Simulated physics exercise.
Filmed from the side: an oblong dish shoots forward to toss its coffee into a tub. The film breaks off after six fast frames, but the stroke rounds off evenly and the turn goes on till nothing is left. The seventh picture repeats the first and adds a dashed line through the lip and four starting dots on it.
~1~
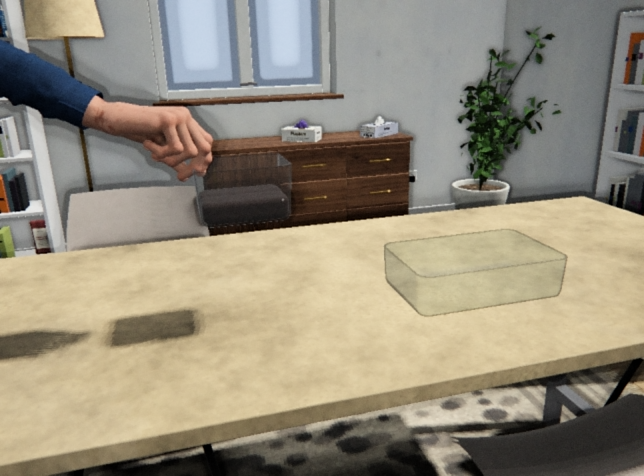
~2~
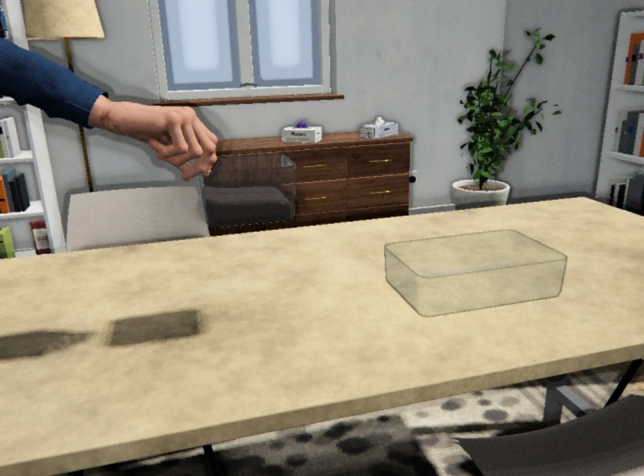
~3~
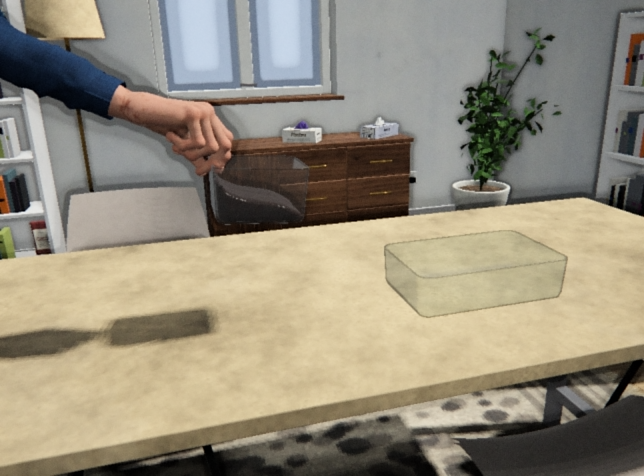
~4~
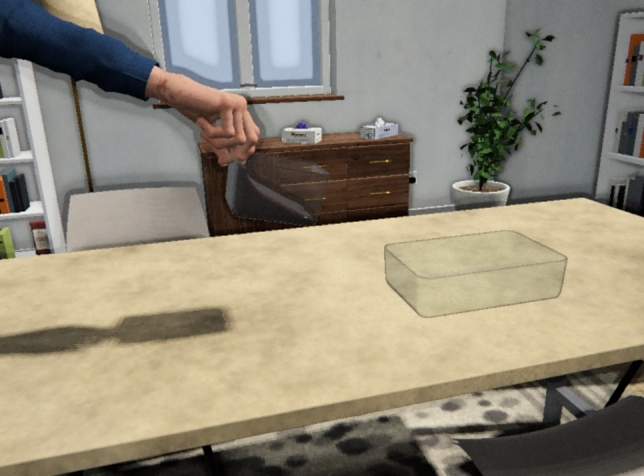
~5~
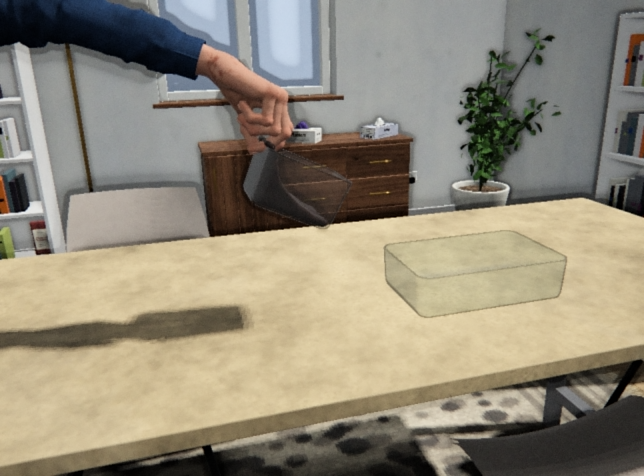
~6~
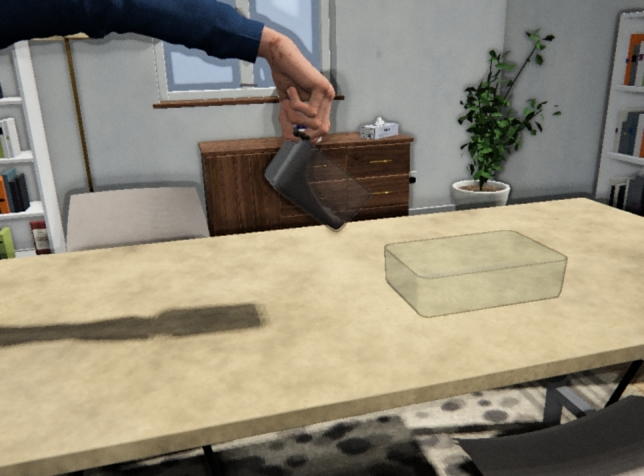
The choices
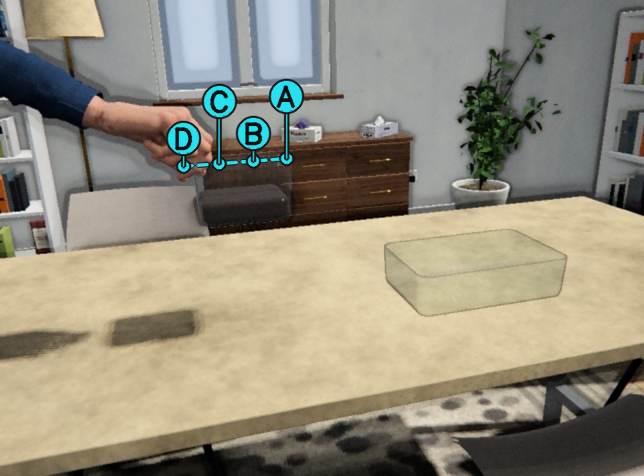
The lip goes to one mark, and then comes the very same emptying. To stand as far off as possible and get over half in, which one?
I would pick dot B.
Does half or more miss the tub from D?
Yes.
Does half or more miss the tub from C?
Yes, it does.
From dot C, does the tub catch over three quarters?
No.
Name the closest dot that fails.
Here it is dot C.
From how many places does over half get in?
Two of the four.
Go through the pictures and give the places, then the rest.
Upright, lip at (283, 158); tub from (416, 316) to (558, 294); nothing has left yet.
Upright, lip at (287, 159); nothing has left yet.
Tipped about 5°, lip at (300, 162); nothing has left yet.
Tipped about 14°, lip at (320, 168); nothing has left yet.
Tipped about 26°, lip at (342, 176); coffee is over the rim, down to (269, 145).
Tipped about 41°, lip at (362, 186); coffee is over the rim, down to (302, 137).
On the marked copy, A at (286, 158); B at (253, 161); C at (219, 163); D at (183, 166).
If A is chosen, about 75 % lands in the tub, 7 % falls short and 17 % goes beside or beyond.
If B is chosen, about 67 % lands in the tub, 19 % falls short and 13 % goes beside or beyond.
If C is chosen, about 35 % lands in the tub, 58 % falls short and 8 % goes beside or beyond.
If D is chosen, about 14 % lands in the tub, 82 % falls short and 4 % goes beside or beyond.
